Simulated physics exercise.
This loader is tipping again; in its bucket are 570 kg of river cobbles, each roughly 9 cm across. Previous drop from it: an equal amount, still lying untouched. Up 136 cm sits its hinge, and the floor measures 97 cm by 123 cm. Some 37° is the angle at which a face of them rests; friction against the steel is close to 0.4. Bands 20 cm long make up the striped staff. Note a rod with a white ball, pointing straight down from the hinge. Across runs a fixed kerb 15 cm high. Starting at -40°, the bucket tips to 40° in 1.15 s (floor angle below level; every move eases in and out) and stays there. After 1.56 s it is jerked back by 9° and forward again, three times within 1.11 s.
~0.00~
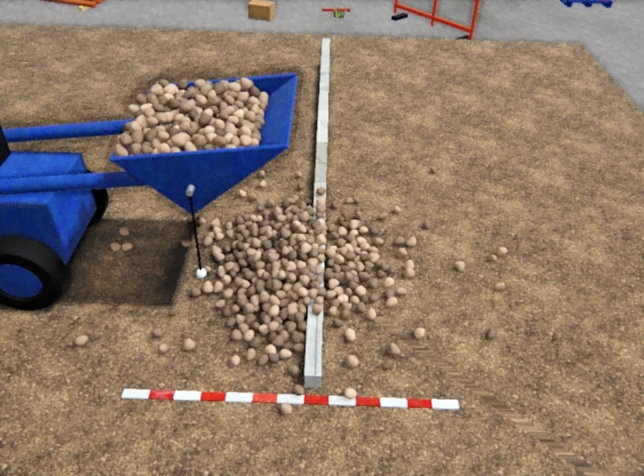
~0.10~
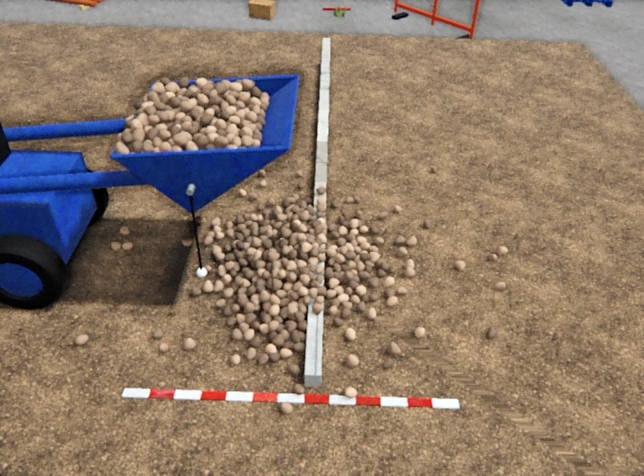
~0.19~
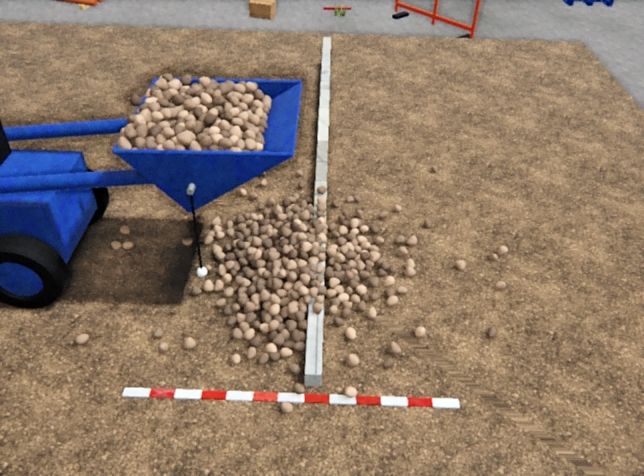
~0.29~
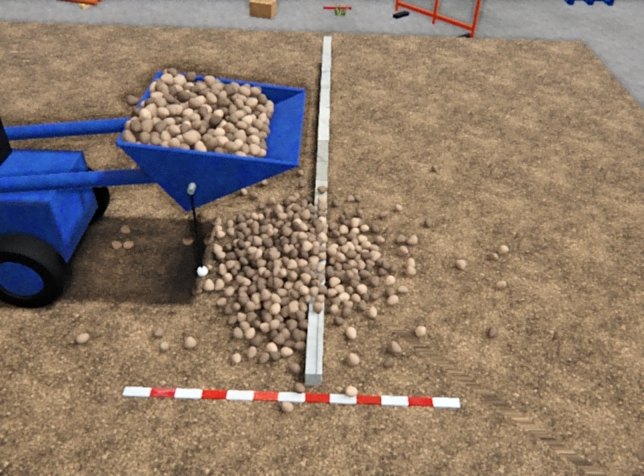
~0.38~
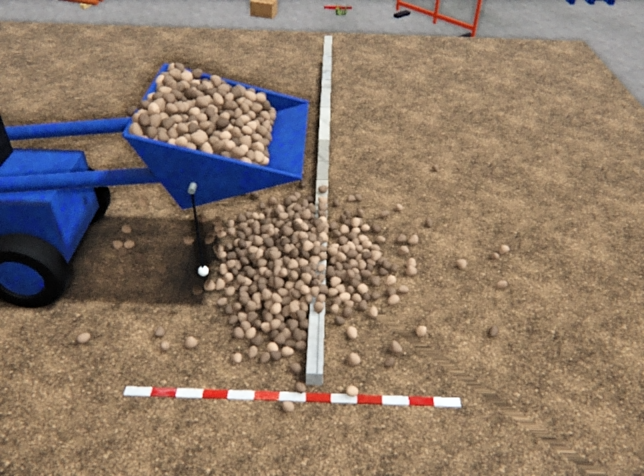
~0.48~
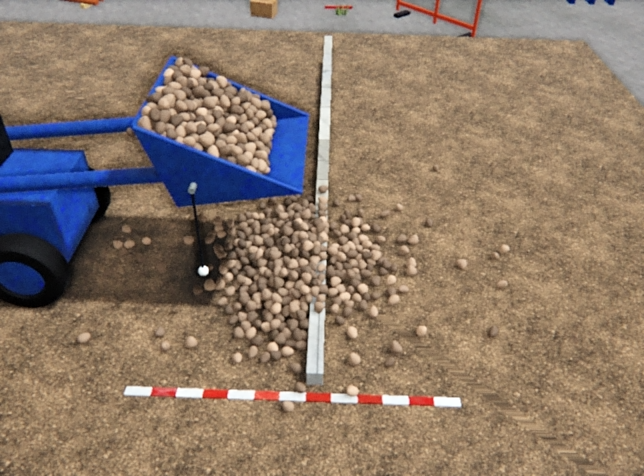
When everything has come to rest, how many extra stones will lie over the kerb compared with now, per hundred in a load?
About 72 per hundred.
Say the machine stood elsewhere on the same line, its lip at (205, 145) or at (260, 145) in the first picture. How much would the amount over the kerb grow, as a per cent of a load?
Roughly 5 and 45 per cent, in that order.
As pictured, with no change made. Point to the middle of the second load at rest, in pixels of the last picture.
Centre: Approx. (354, 262).
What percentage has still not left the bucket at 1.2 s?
It keeps some 55 percent of its load.
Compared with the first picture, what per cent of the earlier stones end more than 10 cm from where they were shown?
Near 20 per cent, I reckon.
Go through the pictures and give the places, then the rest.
The first picture shows lip at (287, 147), floor tilted -40°, highest stones at (199, 92). The earlier load is highest near (306, 245), 29 cm above ground level, 80 % on this side of the kerb, 21 % over the kerb.
The second picture shows lip at (289, 149), floor tilted -38°, highest stones at (203, 91); the stones move at 0.2 m/s on average.
The third picture shows lip at (293, 155), floor tilted -34°, highest stones at (178, 90); the stones move at 0.3 m/s on average.
In the fourth picture, the bucket is at -27°, its lip at (298, 165); the top of the load is at (170, 85); the stones move at 0.4 m/s on average.
The fifth picture shows lip at (301, 178), floor tilted -19°, highest stones at (174, 80); the stones move at 0.4 m/s on average.
The sixth picture shows lip at (302, 193), floor tilted -10°, highest stones at (178, 74); the stones move at 0.5 m/s on average.
After 0.9 s the floor is at 27°; in per cent of one load, 99 in the bucket, 80 on this side of the kerb, 21 over the kerb; the foremost stones are at (465, 248).
After 1.2 s the floor is at 40°; in per cent of one load, 53 in the bucket, 124 on this side of the kerb, 24 over the kerb; the foremost stones are at (465, 248).
After 3.1 s the floor is at 40°; in per cent of one load, 0 in the bucket, 108 on this side of the kerb, 93 over the kerb; the foremost stones are at (520, 273).
After 5.9 s the floor is at 40°; in per cent of one load, 0 in the bucket, 108 on this side of the kerb, 93 over the kerb; the foremost stones are at (520, 273). Net gain over the kerb, 72.
